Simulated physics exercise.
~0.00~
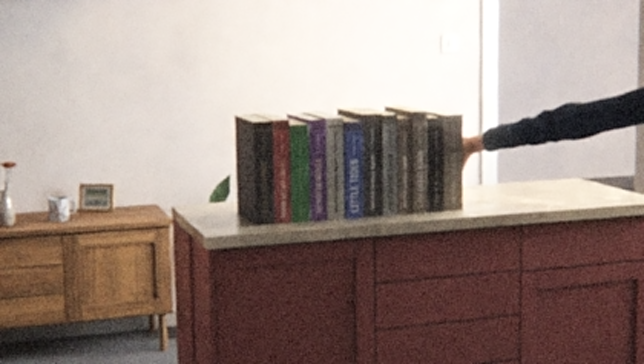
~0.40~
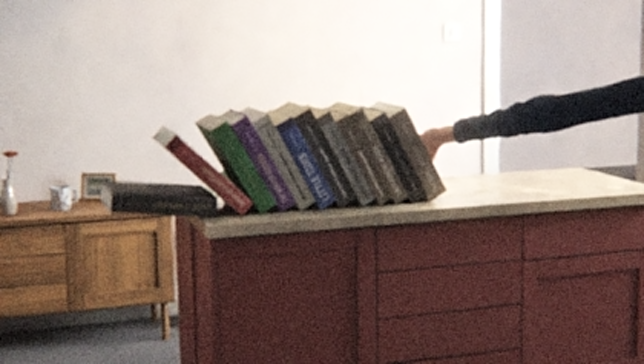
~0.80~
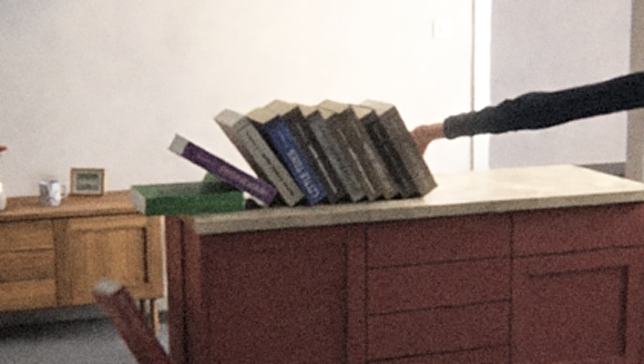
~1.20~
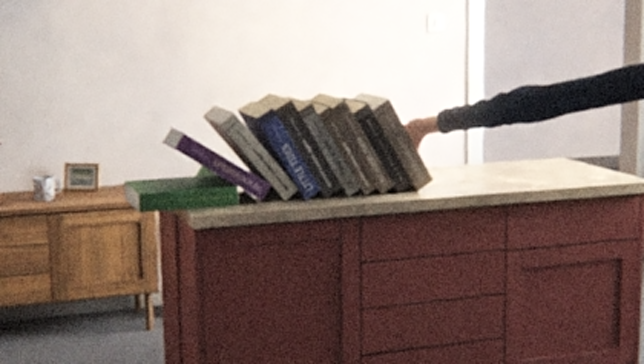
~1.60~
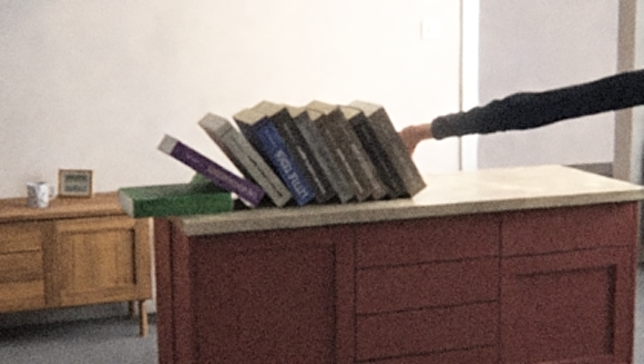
The footage shows a hand pushing a row of upright box files leftward along a worktop until they lean over; the black and red ones at the left end drop off, leaving the green one flat at the edge and the purple one tilted among the remaining leaning files.
